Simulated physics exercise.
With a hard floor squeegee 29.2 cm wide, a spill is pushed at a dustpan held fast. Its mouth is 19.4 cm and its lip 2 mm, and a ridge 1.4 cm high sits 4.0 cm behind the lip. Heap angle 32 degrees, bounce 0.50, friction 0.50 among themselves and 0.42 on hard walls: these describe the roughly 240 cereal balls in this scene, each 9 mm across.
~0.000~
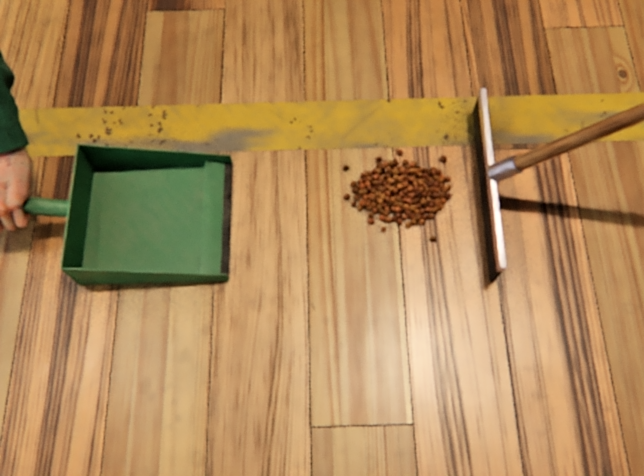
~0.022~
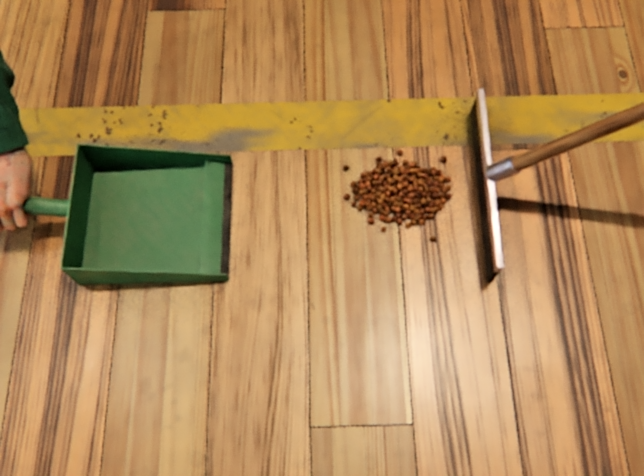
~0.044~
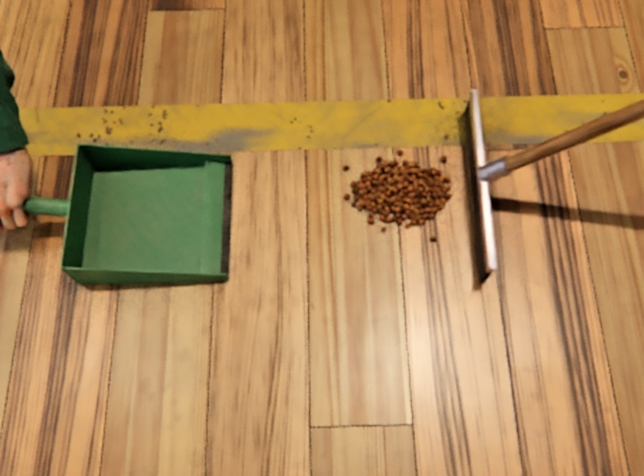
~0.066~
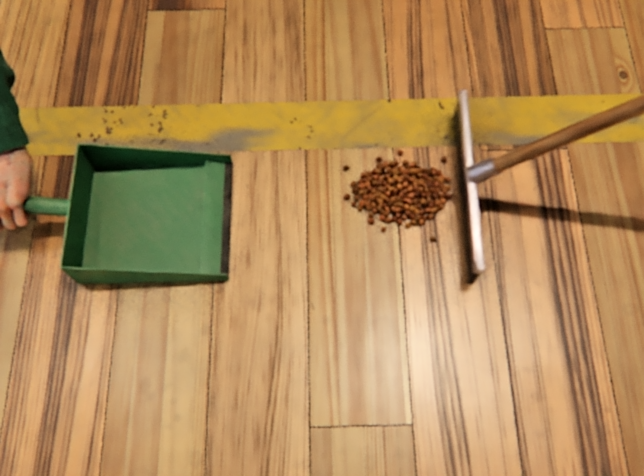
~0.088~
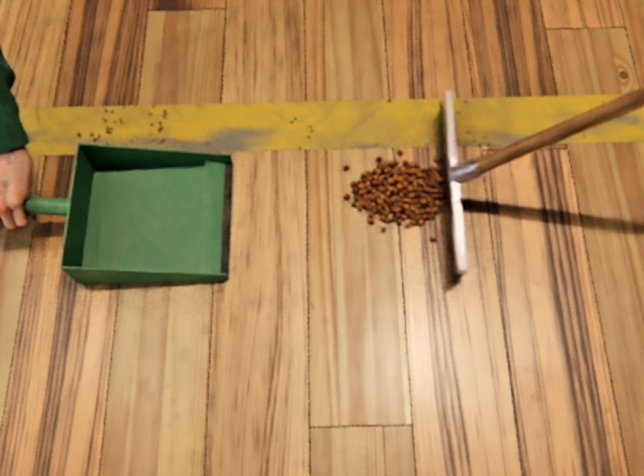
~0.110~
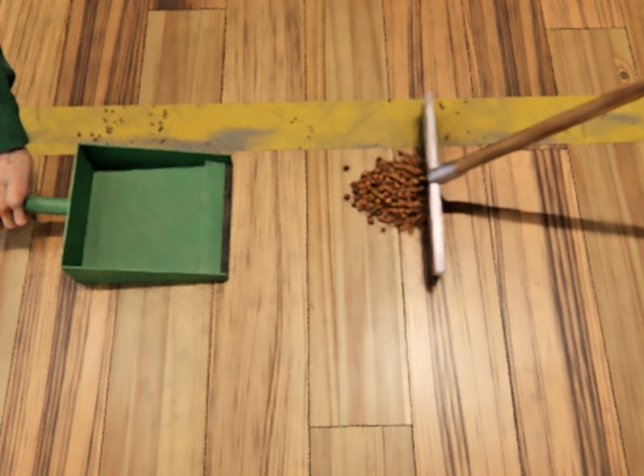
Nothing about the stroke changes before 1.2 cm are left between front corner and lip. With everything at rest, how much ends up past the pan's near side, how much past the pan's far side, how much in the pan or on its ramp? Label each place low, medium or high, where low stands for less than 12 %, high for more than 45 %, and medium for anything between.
Near side: Low. Far side: Medium. Pan: High.
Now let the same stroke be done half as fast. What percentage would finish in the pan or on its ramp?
Share: About 60 %.
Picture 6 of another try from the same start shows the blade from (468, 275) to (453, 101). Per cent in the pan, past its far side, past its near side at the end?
The pan gets 60, the far side 15 and the near side 5.
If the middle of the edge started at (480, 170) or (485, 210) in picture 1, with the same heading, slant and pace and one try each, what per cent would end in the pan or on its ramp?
About 55 and 60 per cent.
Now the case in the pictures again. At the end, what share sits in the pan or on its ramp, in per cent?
I'd say close to 55 per cent.
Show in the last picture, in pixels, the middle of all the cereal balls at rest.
Somewhere around (135, 199) in the final frame.
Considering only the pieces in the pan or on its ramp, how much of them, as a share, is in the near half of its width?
Estimate: Close to 40 %.
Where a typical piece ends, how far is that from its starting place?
Some 40 cm.
Then, at 0.22 s, middle of the blade 15 cm from the lip; 0 % over the lip, far side 20 %, near side 0 %.
After 0.30 s, middle of the blade 4 cm from the lip; 5 % over the lip, far side 20 %, near side 5 %.
After 0.51 s, middle of the blade 2 cm from the lip; 60 % over the lip, far side 25 %, near side 5 %.
At rest (1.4 s), near side 5 %, far side 25 %, pan 55 %, in front of the lip or behind the blade 15 %.
